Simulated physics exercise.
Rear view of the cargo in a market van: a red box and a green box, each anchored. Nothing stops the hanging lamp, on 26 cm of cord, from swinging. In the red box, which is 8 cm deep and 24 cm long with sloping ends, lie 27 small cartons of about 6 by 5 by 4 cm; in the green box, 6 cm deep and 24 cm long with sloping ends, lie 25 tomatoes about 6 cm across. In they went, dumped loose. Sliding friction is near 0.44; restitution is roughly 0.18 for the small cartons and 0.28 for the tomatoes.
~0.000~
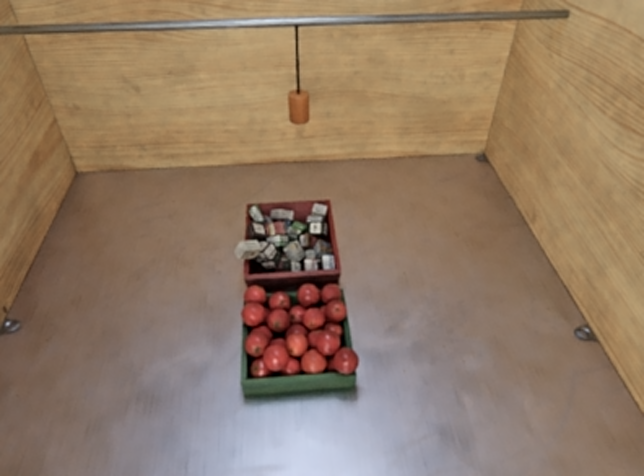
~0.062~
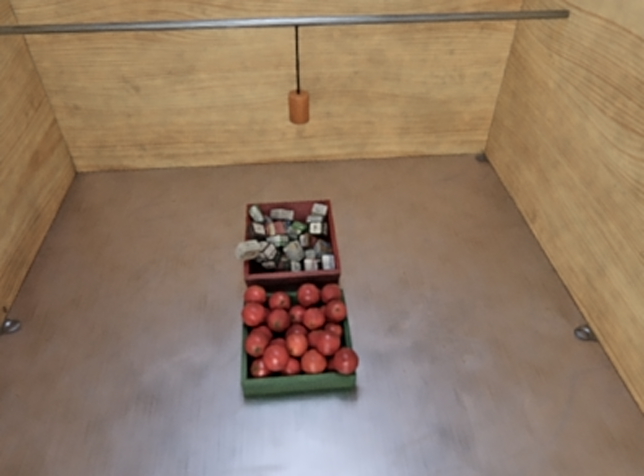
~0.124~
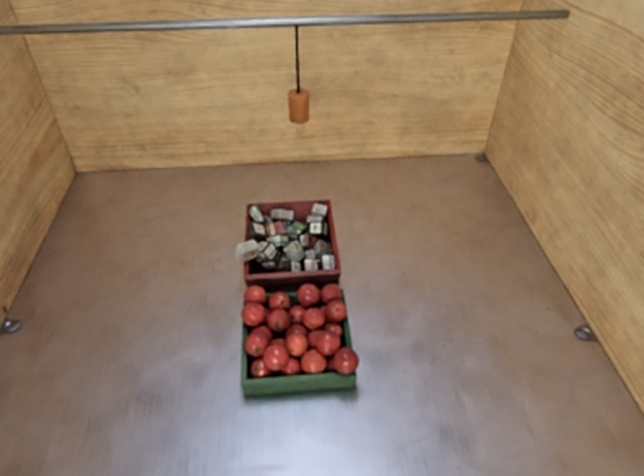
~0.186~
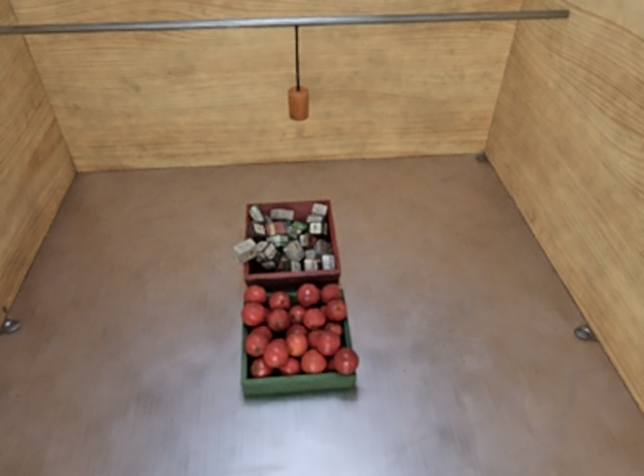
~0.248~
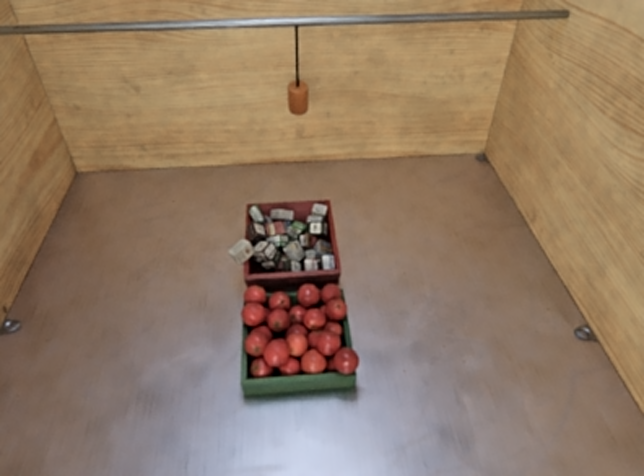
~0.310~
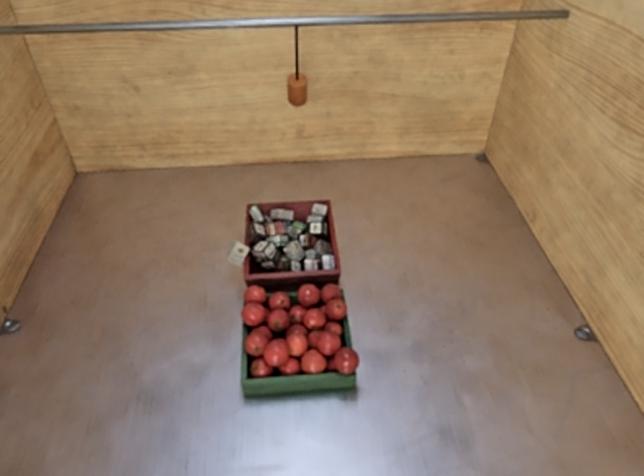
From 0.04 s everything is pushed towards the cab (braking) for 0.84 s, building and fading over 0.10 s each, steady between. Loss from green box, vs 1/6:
What stays put stays above five sixths.
After 0.50 s, 1 of 27 out of the red box and 0 of 25 out of the green box.
After 0.73 s, 1 of 27 out of the red box and 1 of 25 out of the green box.
After 1.06 s, 1 of 27 out of the red box and 1 of 25 out of the green box.
Final count (at 1.48 s), 1 of 27 out of the red box and 1 of 25 out of the green box. Asked share, 1 of 25, 4 per cent.
